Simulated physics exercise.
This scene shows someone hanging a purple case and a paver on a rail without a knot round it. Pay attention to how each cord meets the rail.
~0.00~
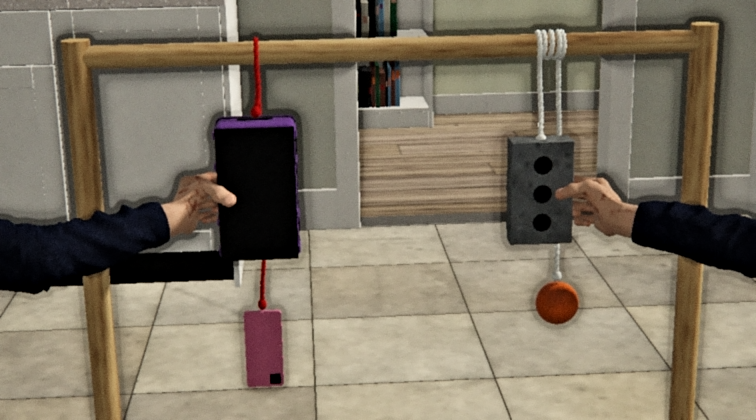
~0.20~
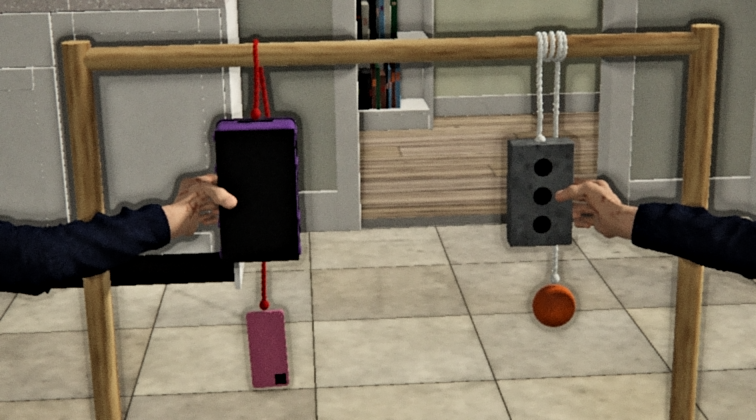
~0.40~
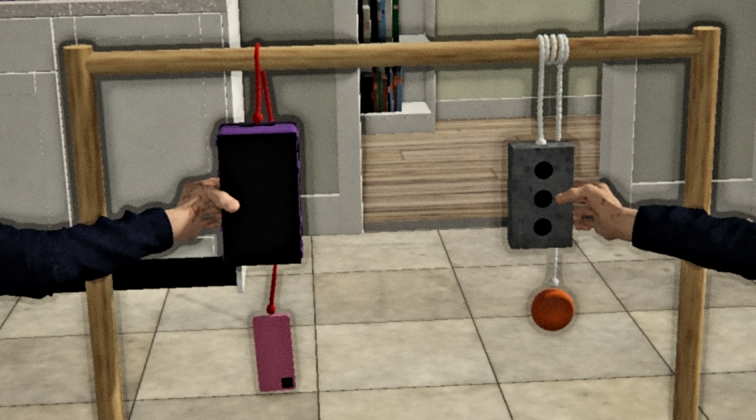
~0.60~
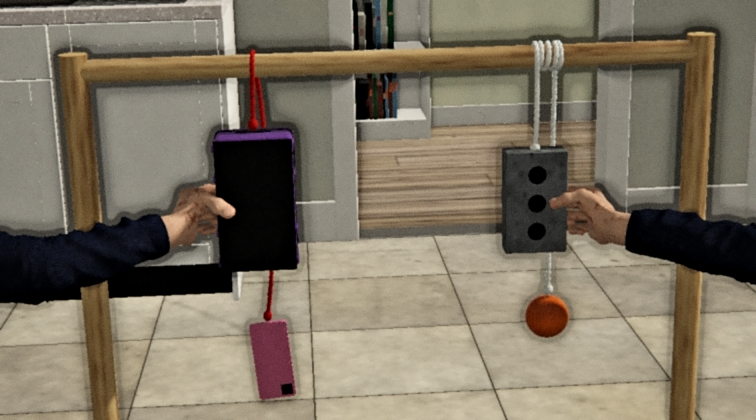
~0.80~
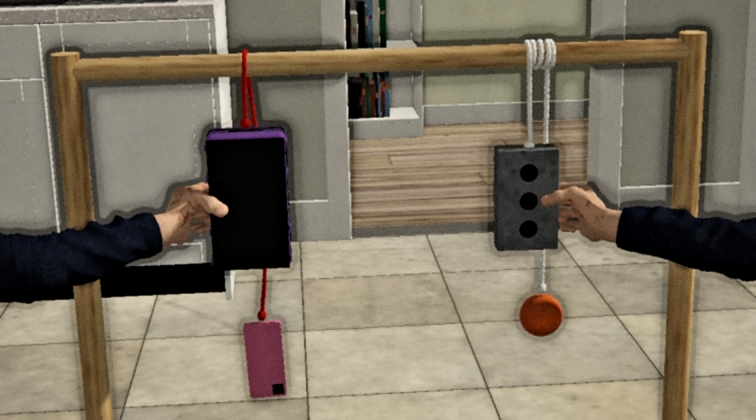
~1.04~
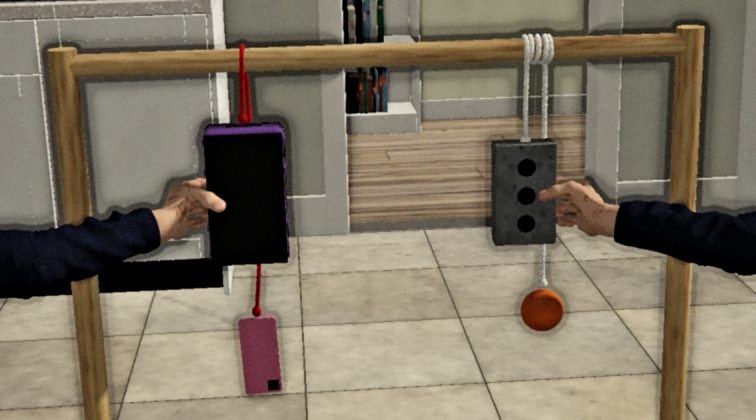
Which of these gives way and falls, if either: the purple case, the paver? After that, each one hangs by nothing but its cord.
Looking at each: The purple case falls, the paver does not fall.
Around 1.32 s, purple case dropping near (252, 267); paver in the air near (525, 194).
Around 1.60 s, purple case on the floor; paver in the air near (528, 194).
Finally, purple case on the floor; paver in the air near (528, 194). The purple case drops and the paver keeps its height.
